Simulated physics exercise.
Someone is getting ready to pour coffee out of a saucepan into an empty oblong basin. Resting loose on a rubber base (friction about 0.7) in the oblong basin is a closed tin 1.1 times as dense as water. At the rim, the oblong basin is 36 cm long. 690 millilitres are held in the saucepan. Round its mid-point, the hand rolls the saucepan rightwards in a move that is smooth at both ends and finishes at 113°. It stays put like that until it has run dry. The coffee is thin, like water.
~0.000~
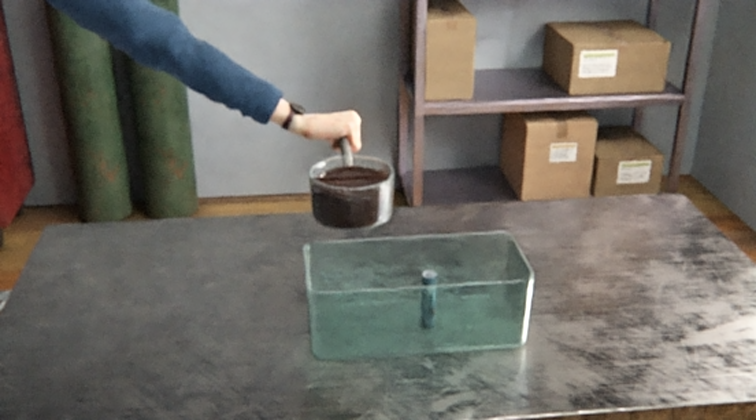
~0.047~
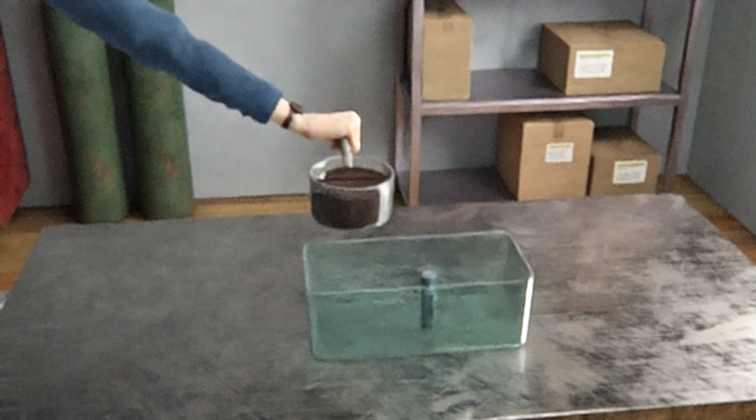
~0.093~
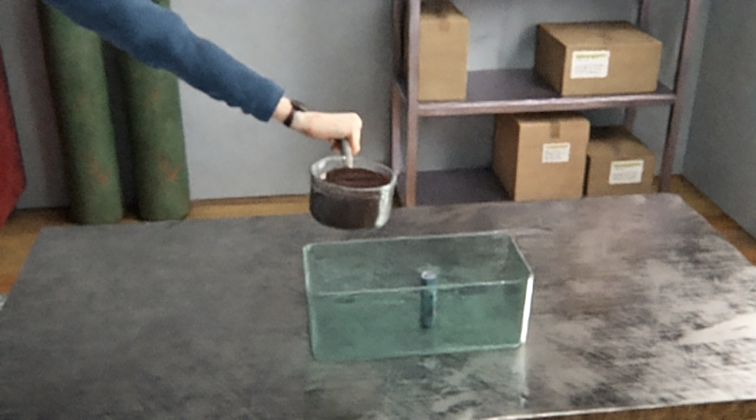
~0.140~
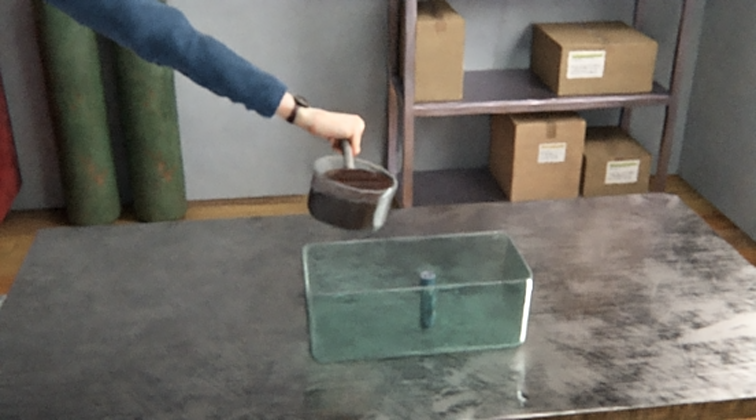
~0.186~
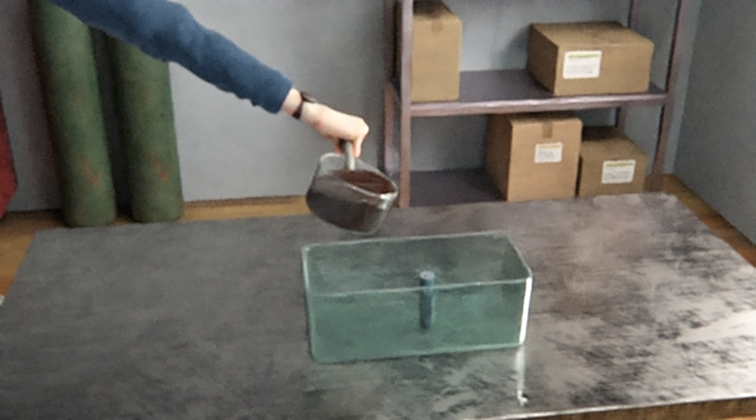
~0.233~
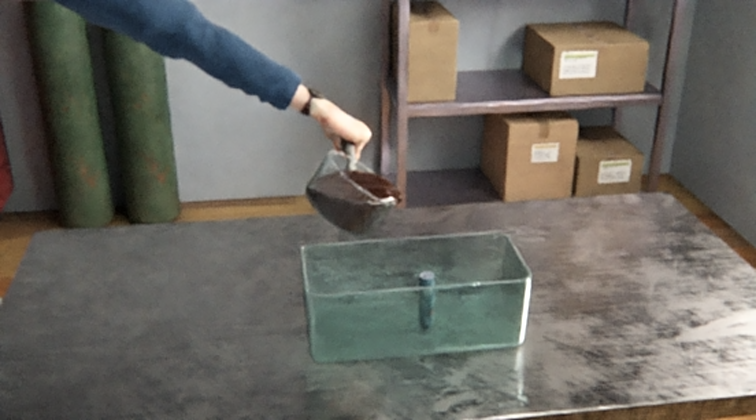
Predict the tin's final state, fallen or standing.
I predict it is fallen.
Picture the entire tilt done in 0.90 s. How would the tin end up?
Well, the tin simply tips.
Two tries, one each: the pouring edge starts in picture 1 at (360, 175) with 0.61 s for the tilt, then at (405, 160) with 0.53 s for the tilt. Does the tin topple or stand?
In the first try it remains standing; in the second it comes down.
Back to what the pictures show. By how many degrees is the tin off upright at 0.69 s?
I'd put it at close to 0 degrees off upright.
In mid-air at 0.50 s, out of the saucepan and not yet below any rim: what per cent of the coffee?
It comes to about 40 percent.
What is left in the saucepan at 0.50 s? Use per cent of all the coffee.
Roughly 22 per cent.
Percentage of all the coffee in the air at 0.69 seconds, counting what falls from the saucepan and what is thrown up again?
Something like 5 per cent is in the air then.
By 0.50 s the tilt is 104° and 23 per cent is still to pour; the tin stands where it began.
By 0.69 s the tilt is 113° and 3 per cent is still to pour; the tin stands 3 cm from where it began.
By 0.89 s the tilt is 113° and 0 per cent is still to pour; the tin lies on its side.
By 1.11 s the tilt is 113° and 0 per cent is still to pour; the tin lies on its side.
At rest the tin lies on its side.
